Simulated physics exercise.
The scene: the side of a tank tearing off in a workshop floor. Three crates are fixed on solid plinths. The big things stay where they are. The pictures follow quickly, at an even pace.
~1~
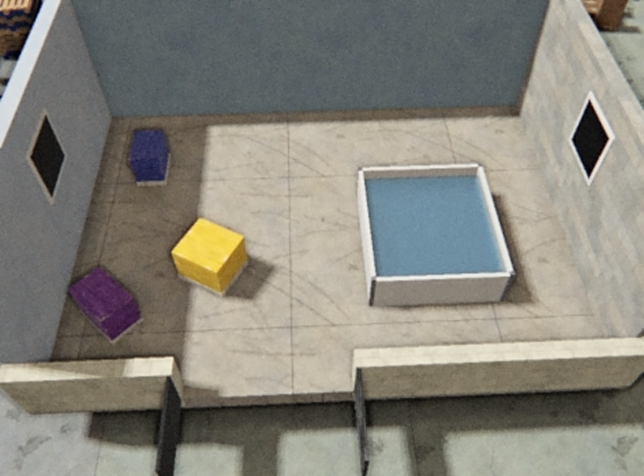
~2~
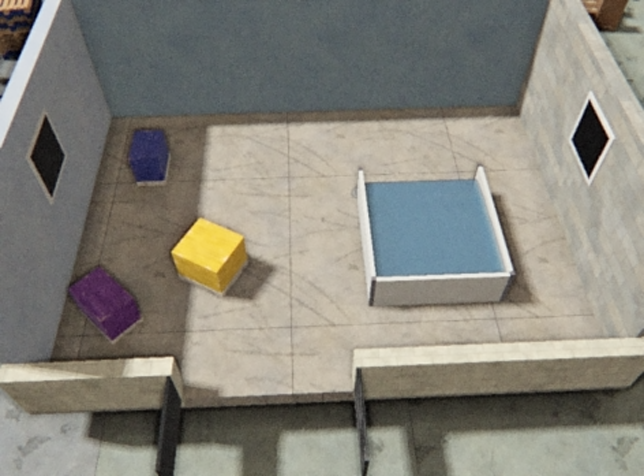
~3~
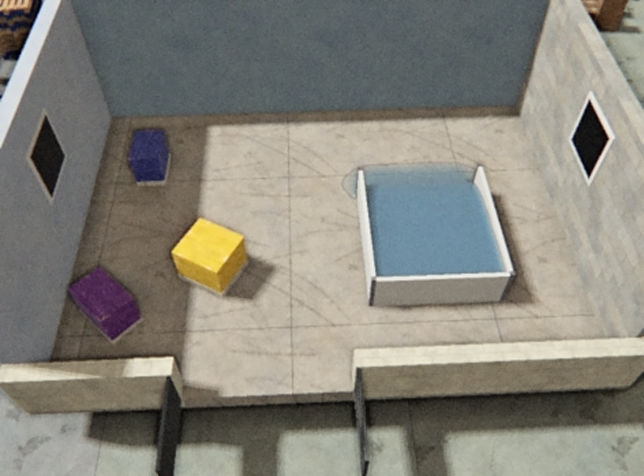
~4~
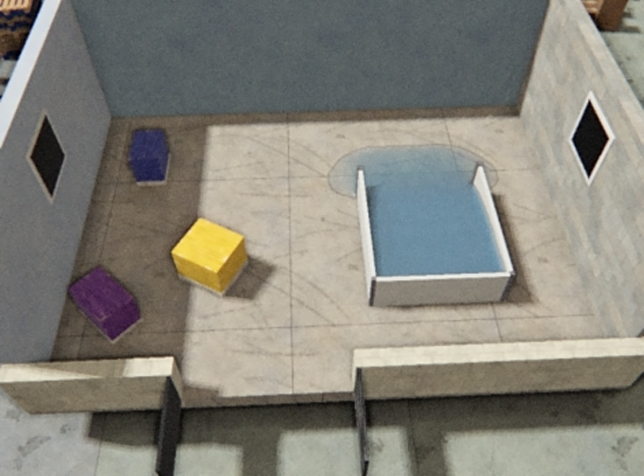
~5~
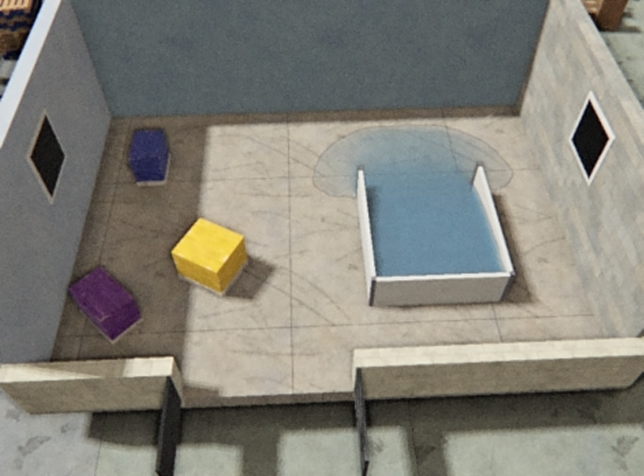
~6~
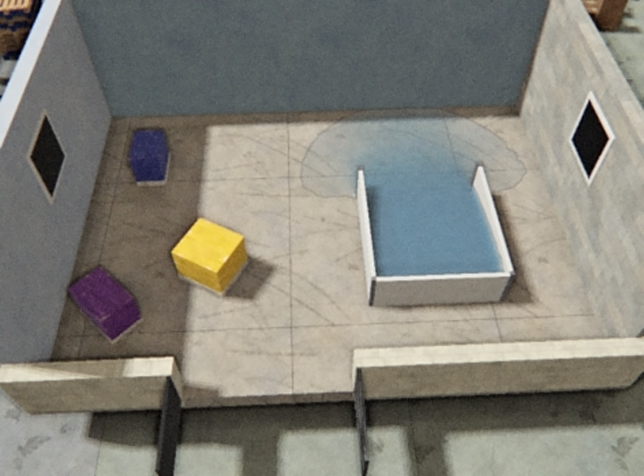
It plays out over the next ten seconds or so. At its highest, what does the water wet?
The purple crate gets wet; the yellow crate stays dry; the blue crate gets wet.
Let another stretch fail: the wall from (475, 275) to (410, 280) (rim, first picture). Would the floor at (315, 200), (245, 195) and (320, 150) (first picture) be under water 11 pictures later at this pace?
In that order: Not flooded, clear, dry.
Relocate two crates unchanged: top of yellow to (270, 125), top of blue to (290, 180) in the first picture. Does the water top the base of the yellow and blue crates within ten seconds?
My reading: Yellow crate gets wet, blue crate gets wet.
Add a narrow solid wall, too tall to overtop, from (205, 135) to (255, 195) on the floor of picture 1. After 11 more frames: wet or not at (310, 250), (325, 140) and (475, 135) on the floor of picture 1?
In turn: Dry, awash, wet.
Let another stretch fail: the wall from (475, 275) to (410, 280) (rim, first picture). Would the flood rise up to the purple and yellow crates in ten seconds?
In short: The purple crate is topped, the yellow crate gets wet.
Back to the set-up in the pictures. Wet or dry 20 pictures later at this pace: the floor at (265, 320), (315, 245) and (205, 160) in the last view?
In that order: No water, free of water, flooded.
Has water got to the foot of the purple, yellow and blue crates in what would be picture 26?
Purple: Not reached, yellow: Not yet, blue: Reached.
A moment on, water covers 25 % of the floor; the purple crate not reached, the yellow crate not reached, the blue crate not reached.
Next, water covers 25 % of the floor; the purple crate not reached, the yellow crate not reached, the blue crate not reached.
Then, water covers 45 % of the floor; the purple crate not reached, the yellow crate not reached, the blue crate water round its plinth.
Later, water covers 80 % of the floor; the purple crate water round its plinth, the yellow crate water round its plinth, the blue crate water round its plinth.
In the end, water covers 100 % of the floor; the purple crate was topped, the yellow crate stayed above the water, the blue crate was topped.
